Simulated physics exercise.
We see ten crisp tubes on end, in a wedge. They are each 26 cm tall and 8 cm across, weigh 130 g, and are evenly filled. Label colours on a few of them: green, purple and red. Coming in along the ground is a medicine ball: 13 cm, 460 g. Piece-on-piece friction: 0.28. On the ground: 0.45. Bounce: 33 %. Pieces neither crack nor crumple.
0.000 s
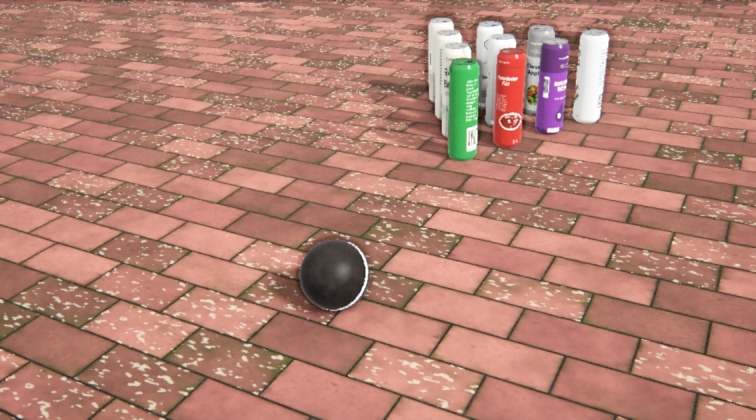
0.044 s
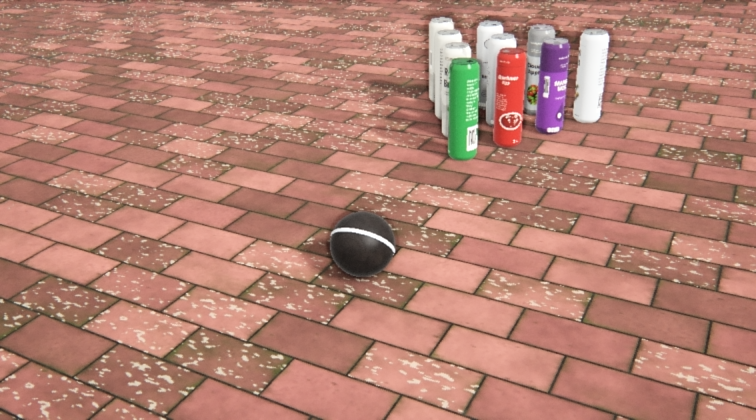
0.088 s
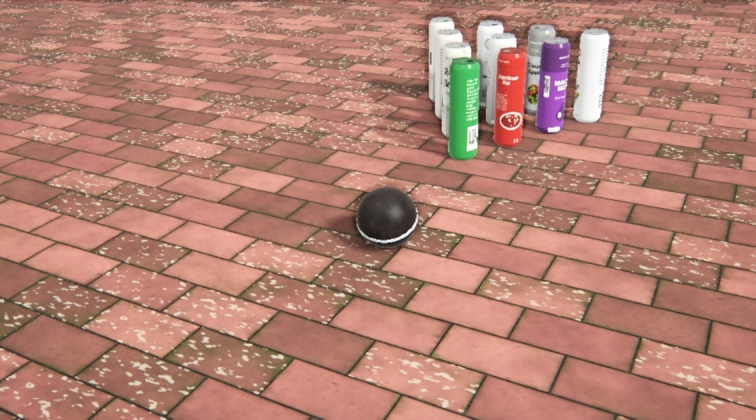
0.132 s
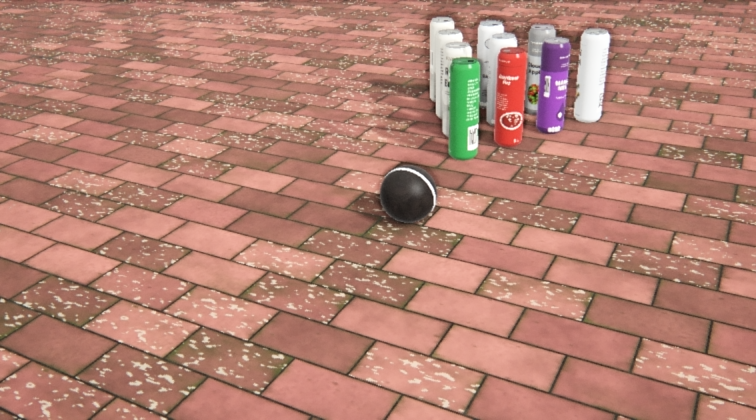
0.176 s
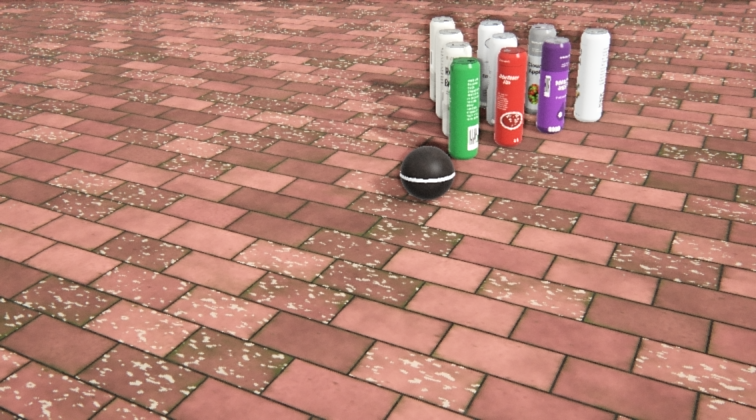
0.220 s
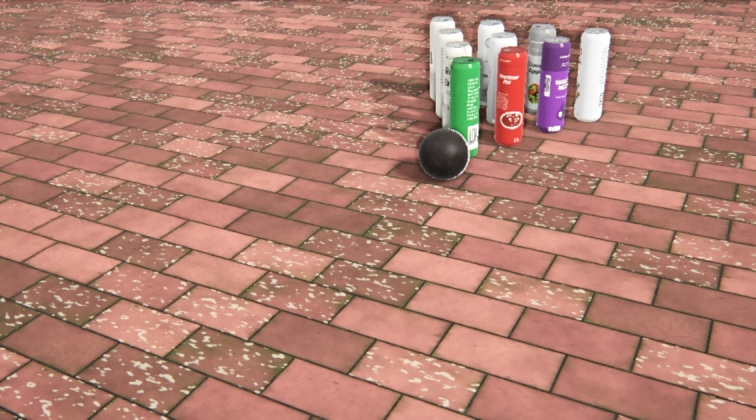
A black ball with a white stripe rolls across red brick paving toward upright cans.
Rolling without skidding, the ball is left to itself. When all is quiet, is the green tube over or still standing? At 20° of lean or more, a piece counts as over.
Looks like that tube goes down in the end.
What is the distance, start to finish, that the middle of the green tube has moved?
Some 65 cm.
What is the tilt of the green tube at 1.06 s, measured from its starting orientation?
Roughly 90°.
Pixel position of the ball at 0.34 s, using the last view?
Estimated pixel: About (474, 121).
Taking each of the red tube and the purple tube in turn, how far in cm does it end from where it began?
The red one ends 20 cm from its start and the purple one 0 cm.
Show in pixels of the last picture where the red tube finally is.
Resting position, last image: About (587, 132).
By 0.34 s, ball still moving; 1 of the 10 tubes over; green tube tilted 33°.
By 0.46 s, ball still moving; 1 of the 10 tubes over; green tube tilted 32°; red tube tilted 5°.
By 0.76 s, ball still moving; 6 of the 10 tubes over; green tube tilted 46°; red tube tilted 29°.
By 1.06 s, ball still moving; 6 of the 10 tubes over; green tube lying flat; red tube lying flat.
When it is over (1.4 s), ball rolling away; 6 of the 10 tubes over; green tube lying flat; red tube lying flat; purple tube unmoved. In pixels of the last frame, middles, green tube near (538, 77), red tube near (587, 132).
